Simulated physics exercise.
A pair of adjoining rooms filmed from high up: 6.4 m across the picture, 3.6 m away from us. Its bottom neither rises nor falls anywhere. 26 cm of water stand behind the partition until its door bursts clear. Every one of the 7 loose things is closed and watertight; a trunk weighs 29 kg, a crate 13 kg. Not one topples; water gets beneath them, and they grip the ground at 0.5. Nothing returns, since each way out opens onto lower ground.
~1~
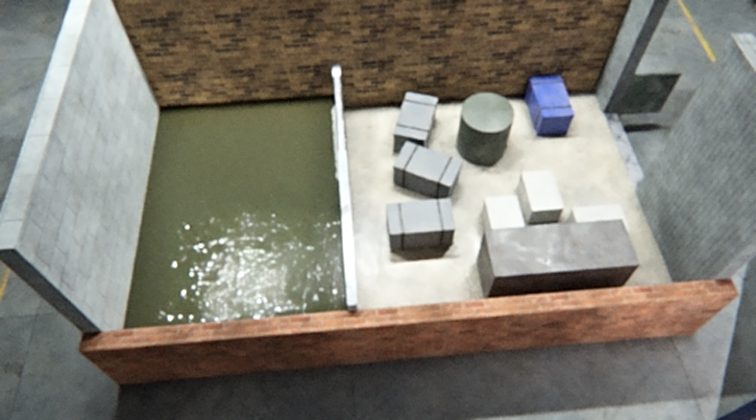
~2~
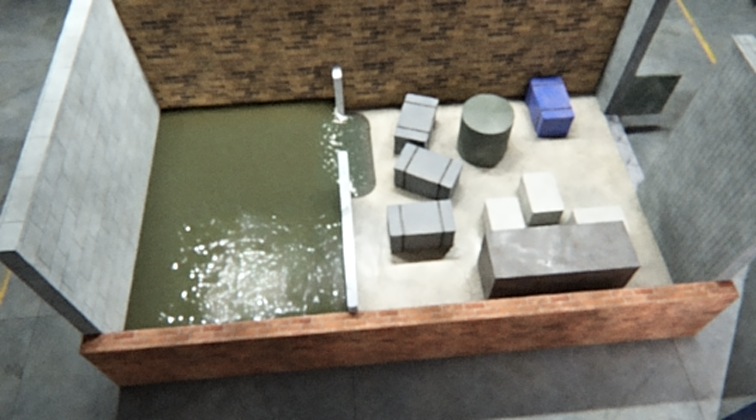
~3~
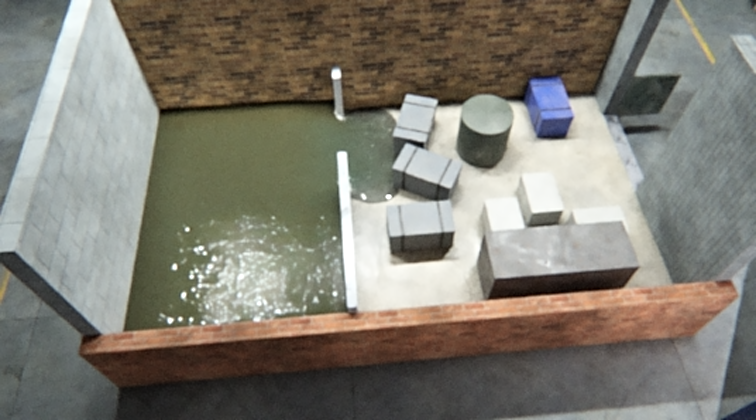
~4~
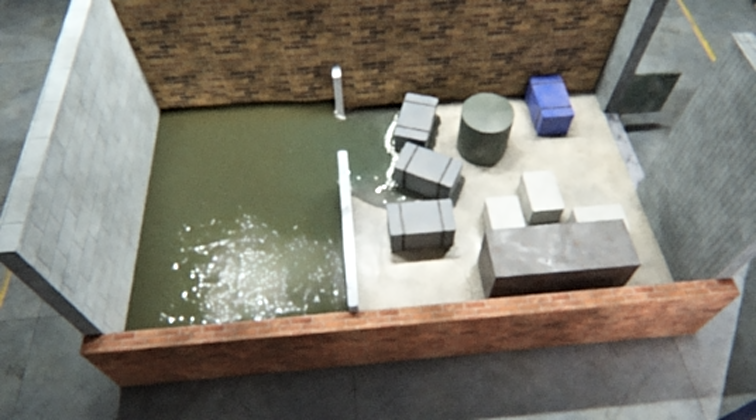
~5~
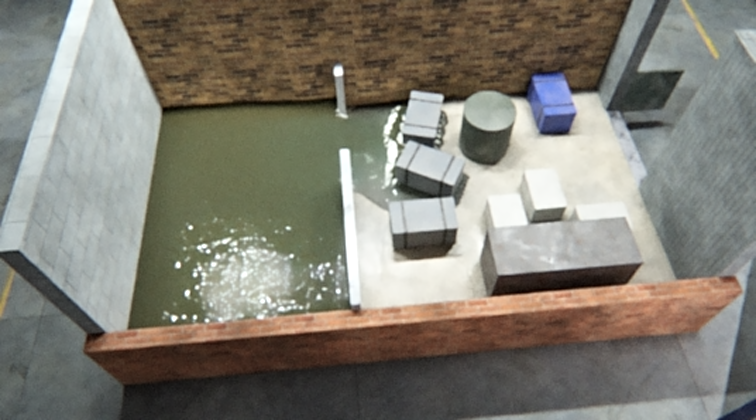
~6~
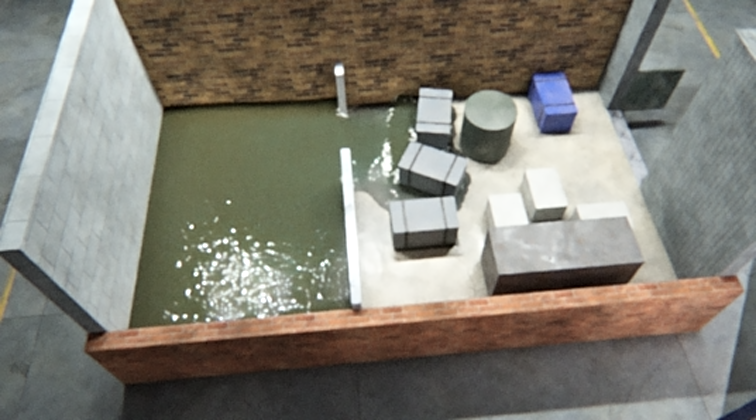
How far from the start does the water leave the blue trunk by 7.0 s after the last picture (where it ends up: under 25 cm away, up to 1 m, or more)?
My guess is it gets swept far off.
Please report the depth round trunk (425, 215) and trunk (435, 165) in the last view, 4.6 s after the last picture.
About 4 and 8 cm.
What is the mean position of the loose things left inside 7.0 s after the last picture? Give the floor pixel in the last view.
I'd put it close to (581, 232) in the last view.
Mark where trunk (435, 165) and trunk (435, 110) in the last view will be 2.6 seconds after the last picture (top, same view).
Near (472, 187) and (544, 99).
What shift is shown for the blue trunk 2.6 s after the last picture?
Displacement by then near 50 cm.
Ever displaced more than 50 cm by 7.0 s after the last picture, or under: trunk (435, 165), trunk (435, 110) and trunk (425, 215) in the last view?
Listed order: Beyond the mark, beyond the mark and within the mark.
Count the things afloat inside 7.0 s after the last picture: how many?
At that time, 5.
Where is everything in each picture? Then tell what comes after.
The first frame shows the blue trunk at (552, 95), on the bottom; 9.2 m2 under water; 0 of 7 have shifted.
The second frame shows the blue trunk at (552, 97), on the bottom; 9.8 m2 under water; 0 of 7 have shifted.
The third frame shows the blue trunk at (551, 97), on the bottom; 10.4 m2 under water; 0 of 7 have shifted.
The fourth frame shows the blue trunk at (552, 95), on the bottom; 10.7 m2 under water; 0 of 7 have shifted.
The fifth frame shows the blue trunk at (554, 93) rests on the ground; 10.9 m2 under water; 1 of 7 have shifted.
The sixth frame shows the blue trunk at (555, 92) rests on the ground; 11.3 m2 under water; 1 of 7 have shifted.
Then, 0.6 s after the last picture the blue trunk is near (555, 92), 0.0 m from its start, aground; 0 of 7 are out; 0 afloat.
Then, 2.6 s after the last picture the blue trunk is near (592, 99), 0.5 m from its start, aground; 0 of 7 are out; 1 afloat.
Then, 4.6 s after the last picture the blue trunk has gone out; 1 of 7 are out; 3 afloat.
Then, 7.0 s after the last picture the blue trunk has gone out; 1 of 7 are out; 5 afloat.
